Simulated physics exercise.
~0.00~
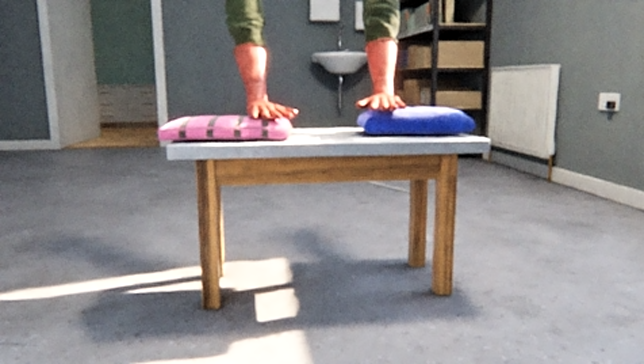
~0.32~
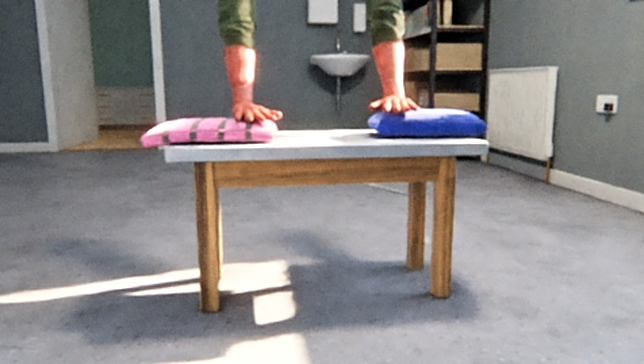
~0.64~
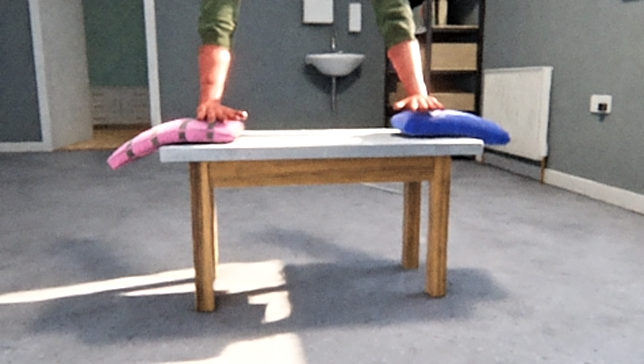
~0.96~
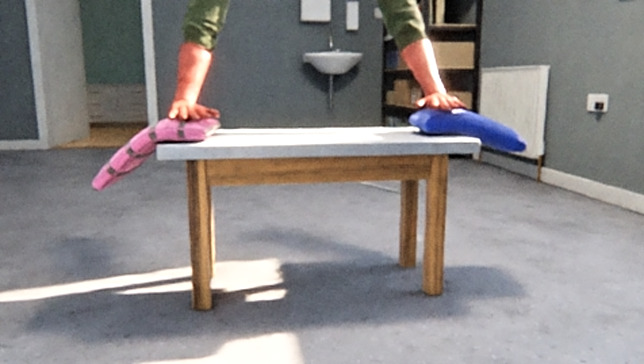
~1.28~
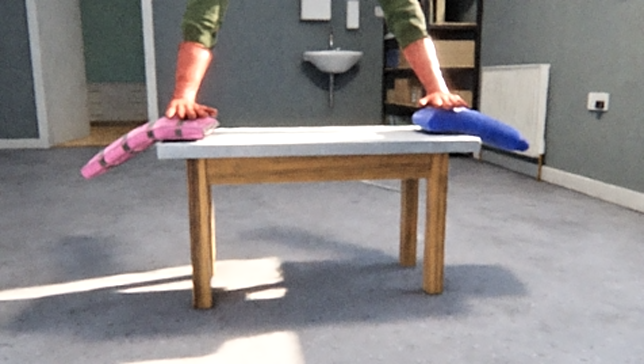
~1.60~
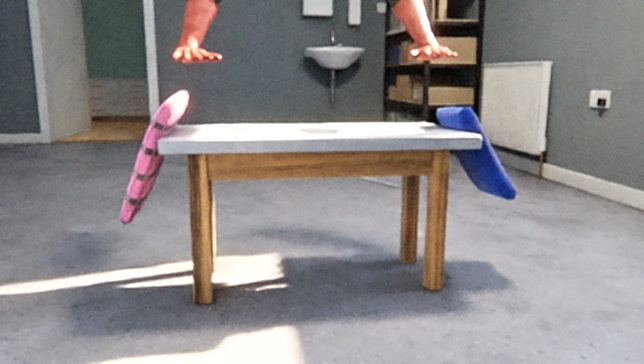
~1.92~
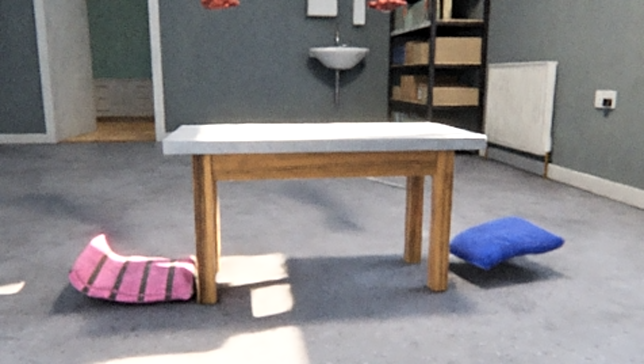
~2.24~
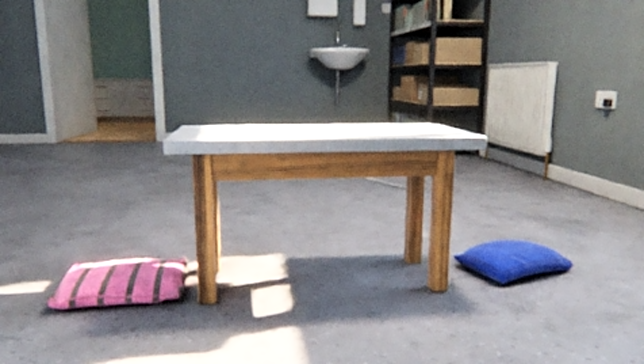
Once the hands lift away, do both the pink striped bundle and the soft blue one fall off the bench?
Yes, the pink striped bundle tips over the left end and falls, and the blue one goes down off the right end. Both end up on the floor.
